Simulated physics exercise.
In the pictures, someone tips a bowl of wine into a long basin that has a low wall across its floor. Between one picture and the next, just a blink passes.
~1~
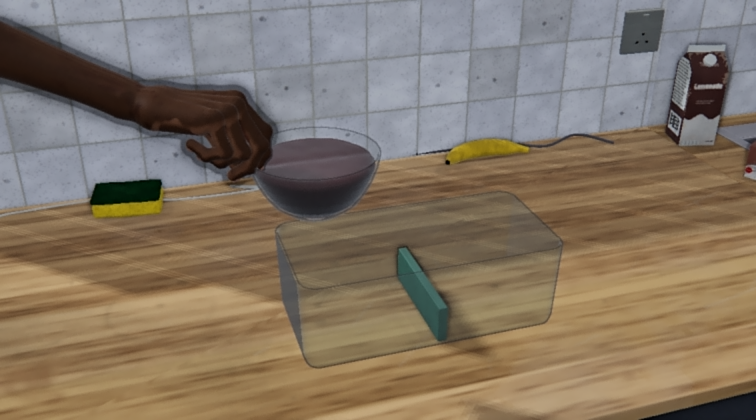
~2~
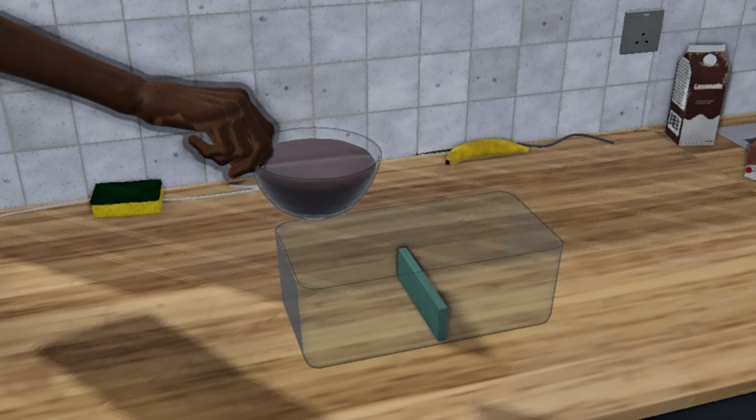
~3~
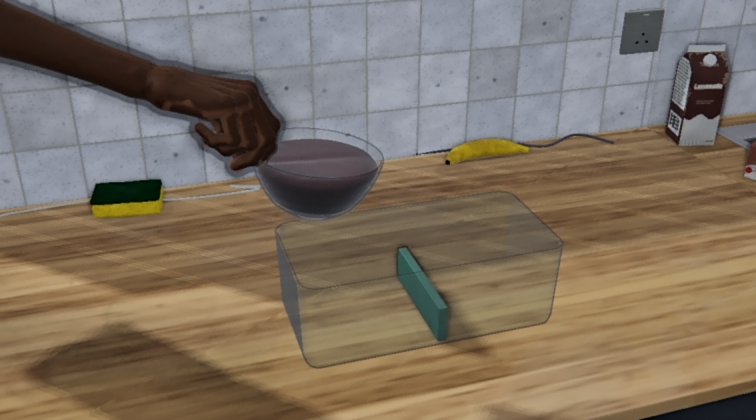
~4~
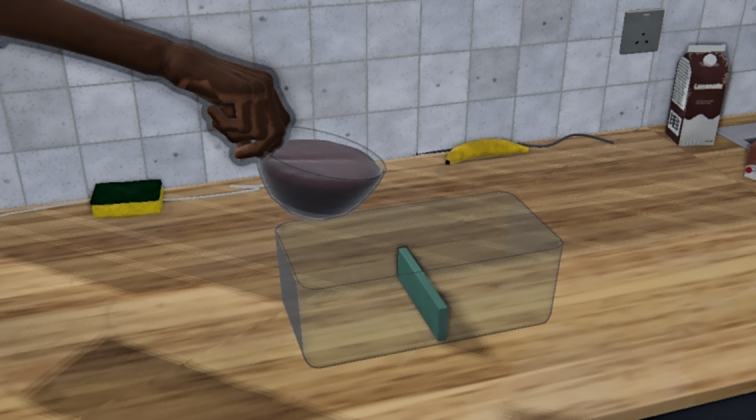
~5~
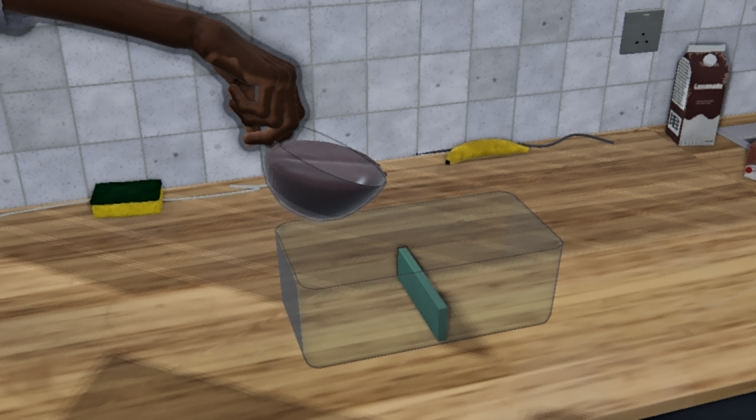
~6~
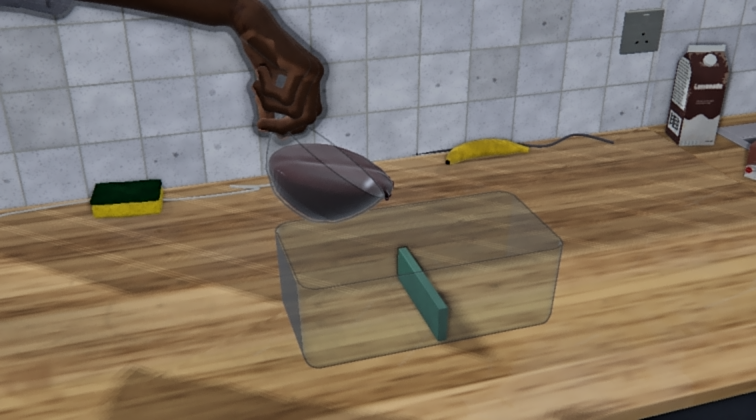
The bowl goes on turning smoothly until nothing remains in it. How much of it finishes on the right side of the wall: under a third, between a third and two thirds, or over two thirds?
Well, the amount right of the wall falls short of a third.
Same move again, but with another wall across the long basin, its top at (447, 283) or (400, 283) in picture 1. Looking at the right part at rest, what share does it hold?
That'd be about 25 percent for the first and about 50 percent for the other.
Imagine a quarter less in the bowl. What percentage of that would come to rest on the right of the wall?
Roughly 5 %.
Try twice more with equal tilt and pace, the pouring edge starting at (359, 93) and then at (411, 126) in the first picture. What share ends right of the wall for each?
You'd see around 10 per cent, and then around 60 per cent.
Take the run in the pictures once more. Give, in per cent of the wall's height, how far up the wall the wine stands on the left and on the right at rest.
Once it is still, the left part shows 40 per cent and the right part 10.
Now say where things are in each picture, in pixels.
In the first picture, it leans 0°; its right rim is at (377, 146); the wine meets the walls at (251, 167) and (372, 152); the long basin's rim runs from (287, 257) to (536, 218); the wall's top is at (422, 278).
In the second picture, it leans 2°; its right rim is at (378, 148); the wine meets the walls at (252, 166) and (373, 153).
In the third picture, it leans 7°; its right rim is at (380, 153); the wine meets the walls at (254, 162) and (374, 156).
In the fourth picture, it leans 16°; its right rim is at (382, 162); the wine meets the walls at (258, 158) and (377, 159).
In the fifth picture, it leans 27°; its right rim is at (382, 175); the wine meets the walls at (264, 158) and (376, 164); 1 per cent is over the edge.
In the sixth picture, it leans 40°; its right rim is at (379, 189); the wine meets the walls at (269, 163) and (365, 170); 9 per cent is over the edge.
A moment on, the bowl is tipped right over and 2 per cent is still to pour, 82 is left of the wall and 9 right of it.
Next, the bowl is tipped right over and 0 per cent is still to pour, 77 is left of the wall and 11 right of it.
Then the bowl is tipped right over and 0 per cent is still to pour, 81 is left of the wall and 13 right of it.
Later the bowl is tipped right over and 0 per cent is still to pour, 81 is left of the wall and 14 right of it.
Finally, 81 per cent lies left of the wall, 14 right of it and 5 outside.
